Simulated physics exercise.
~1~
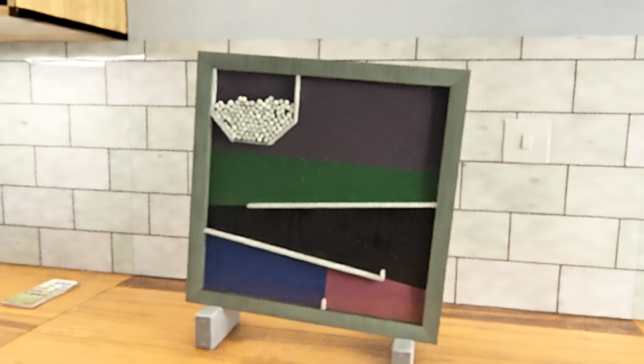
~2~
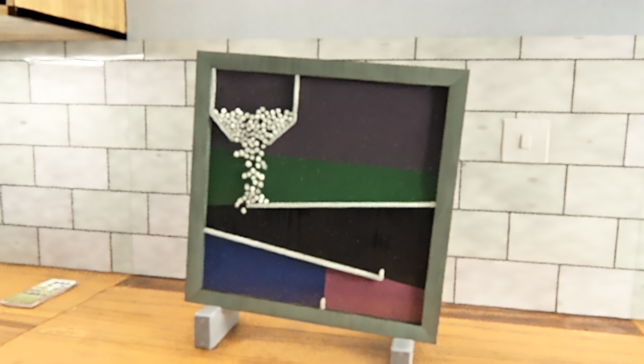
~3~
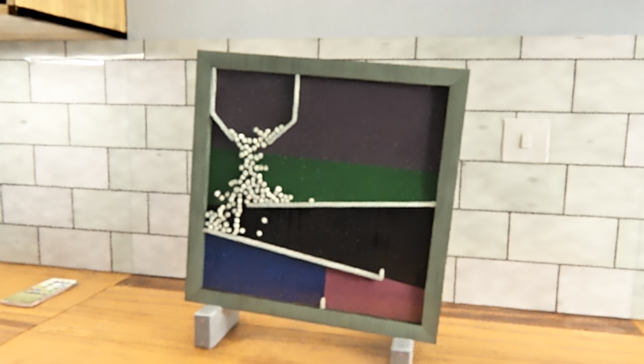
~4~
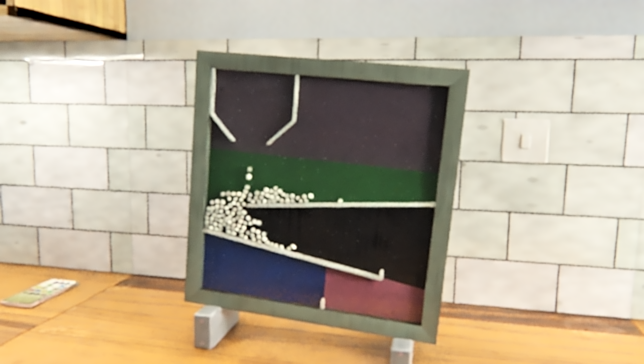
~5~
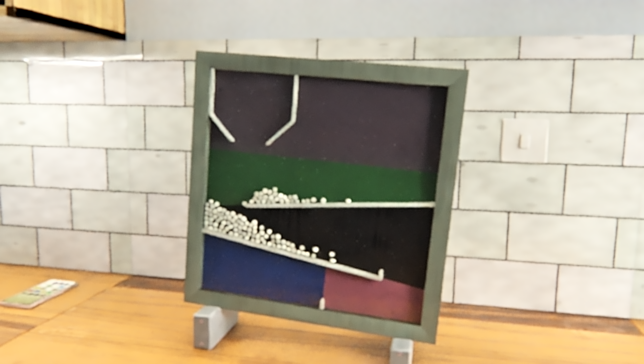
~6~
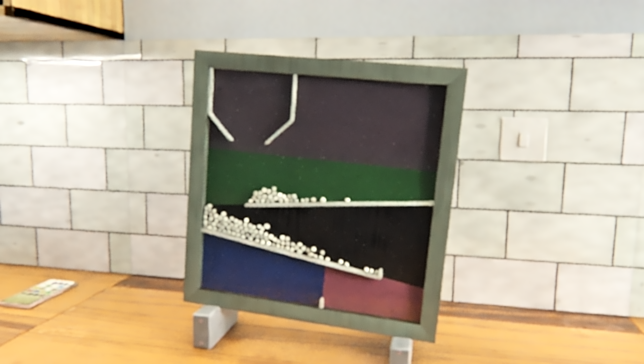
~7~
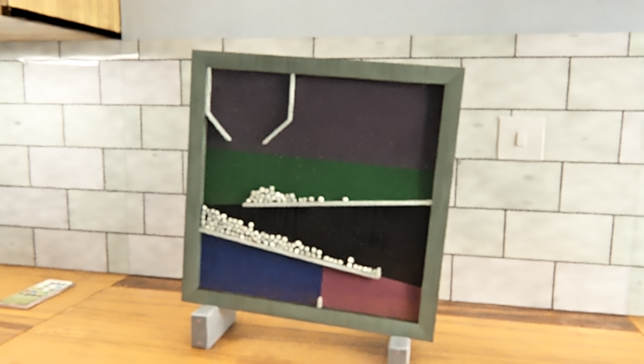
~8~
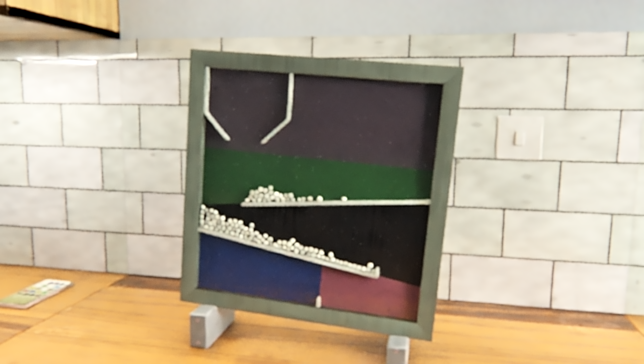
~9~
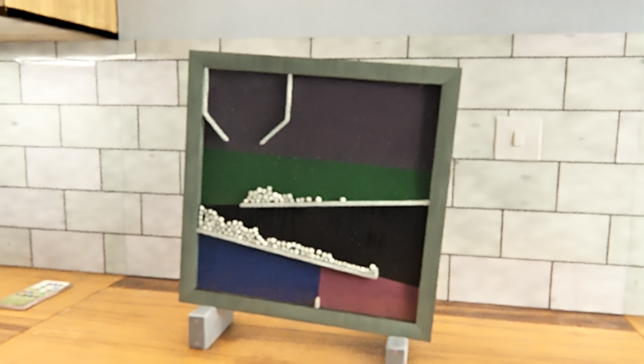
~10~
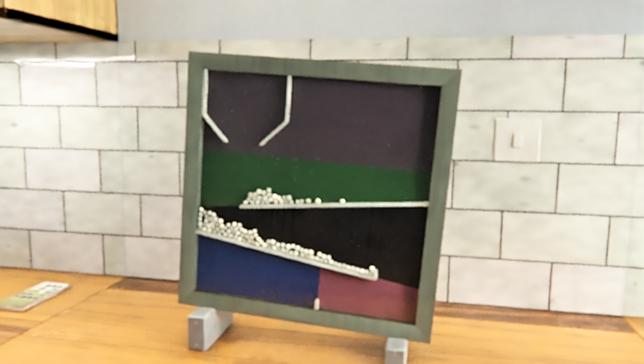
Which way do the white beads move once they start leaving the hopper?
The beads move down, dropping out of the hopper onto the ledges below.
